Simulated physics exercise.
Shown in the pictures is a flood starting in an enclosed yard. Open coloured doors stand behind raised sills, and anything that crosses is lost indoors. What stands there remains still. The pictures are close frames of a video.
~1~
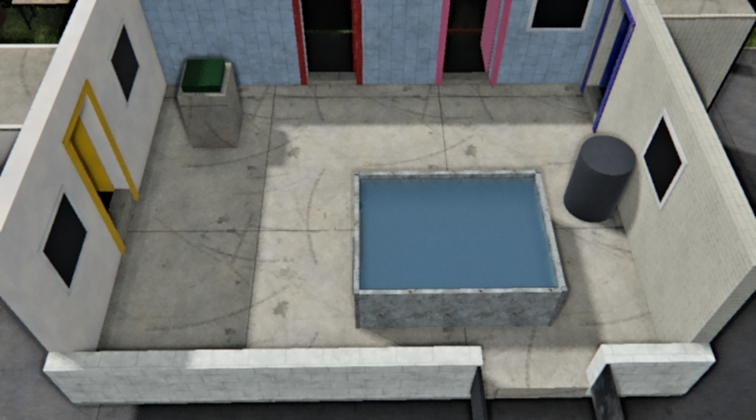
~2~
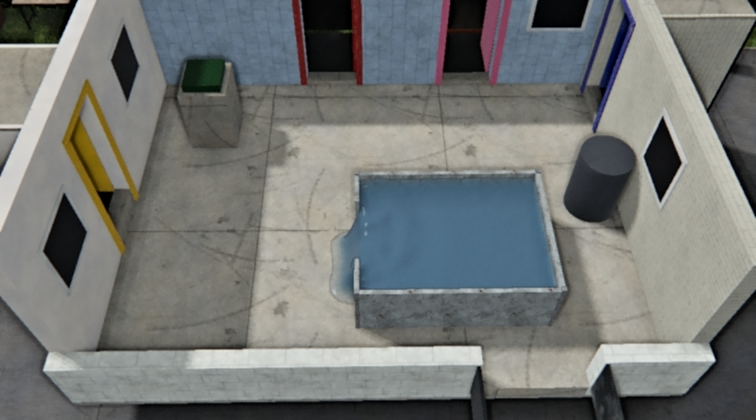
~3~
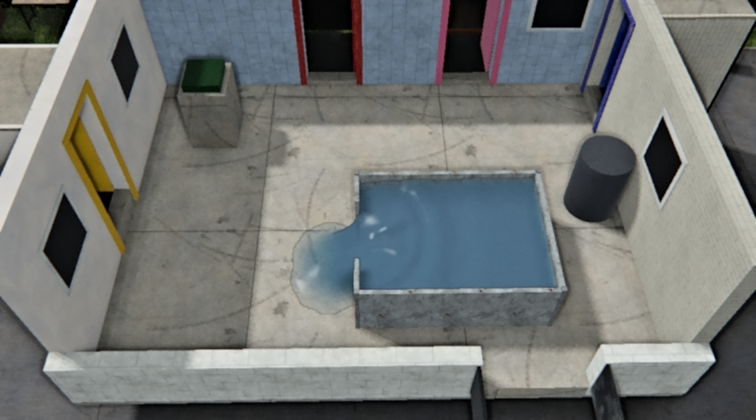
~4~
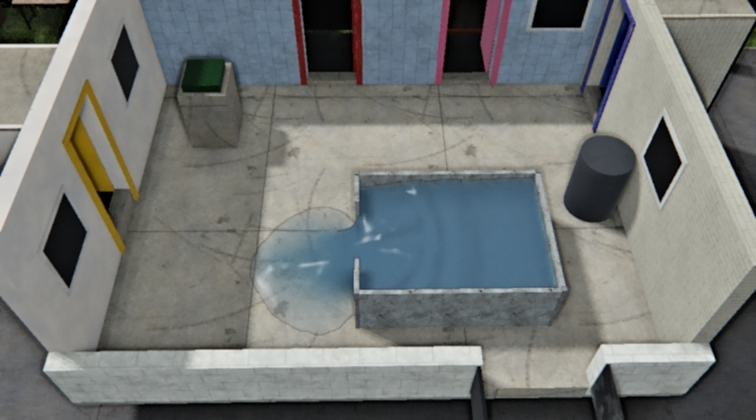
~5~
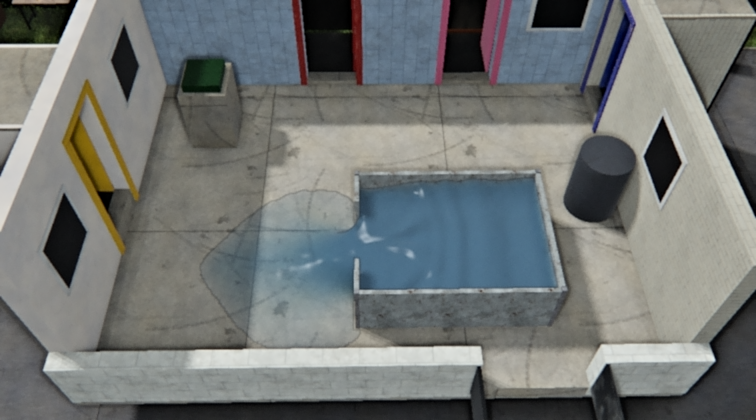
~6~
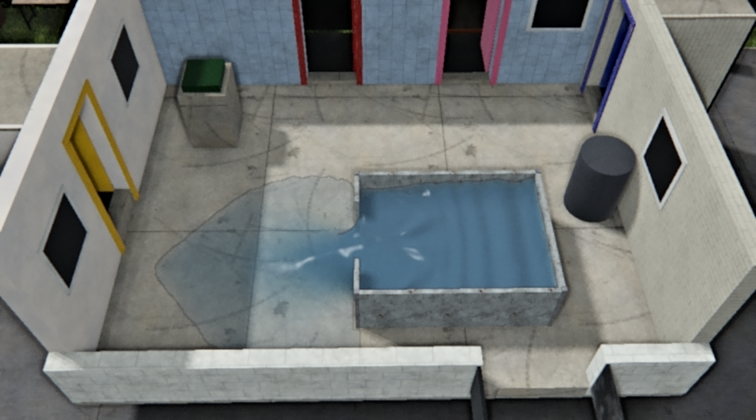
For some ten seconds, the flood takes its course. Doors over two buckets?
Blue door: Not too much gets in there, pink door: Not too much gets in there, red door: Not too much gets in there, yellow door: Not too much gets in there.
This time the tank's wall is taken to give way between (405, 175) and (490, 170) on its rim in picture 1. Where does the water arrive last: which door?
It's the door marked yellow.
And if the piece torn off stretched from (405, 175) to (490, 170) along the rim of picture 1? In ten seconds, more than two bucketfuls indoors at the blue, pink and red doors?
Going door by door, blue overflows, then pink overflows, then red overflows.
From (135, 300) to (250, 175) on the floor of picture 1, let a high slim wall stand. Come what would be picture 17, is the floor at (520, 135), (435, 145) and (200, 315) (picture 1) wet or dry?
Taking the points in the order given, they are high and dry, high and dry and inundated.
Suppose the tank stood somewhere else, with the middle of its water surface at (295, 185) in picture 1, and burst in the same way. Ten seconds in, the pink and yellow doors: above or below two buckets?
Well, the pink door doesn't reach it, while the yellow door gets past it.
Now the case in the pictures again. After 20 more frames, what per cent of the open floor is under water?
Near 45 in a hundred.
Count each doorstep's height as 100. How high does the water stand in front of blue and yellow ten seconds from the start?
Roughly 90 per cent, then 40 per cent.
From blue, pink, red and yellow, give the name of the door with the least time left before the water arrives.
Clearly the one in yellow.
A moment on, water covers 35 % of the floor; the blue door not reached, the pink door not reached, the red door not reached, the yellow door wet at the sill, nothing in.
Next, water covers 40 % of the floor; the blue door not reached, the pink door not reached, the red door not reached, the yellow door wet at the sill, nothing in.
Then, water covers 45 % of the floor; the blue door not reached, the pink door not reached, the red door wet at the sill, nothing in, the yellow door under two buckets in.
Later, water covers 85 % of the floor; the blue door not reached, the pink door wet at the sill, nothing in, the red door wet at the sill, nothing in, the yellow door under two buckets in.
In the end, water covers 100 % of the floor; the blue door under two buckets in, the pink door under two buckets in, the red door under two buckets in, the yellow door under two buckets in.
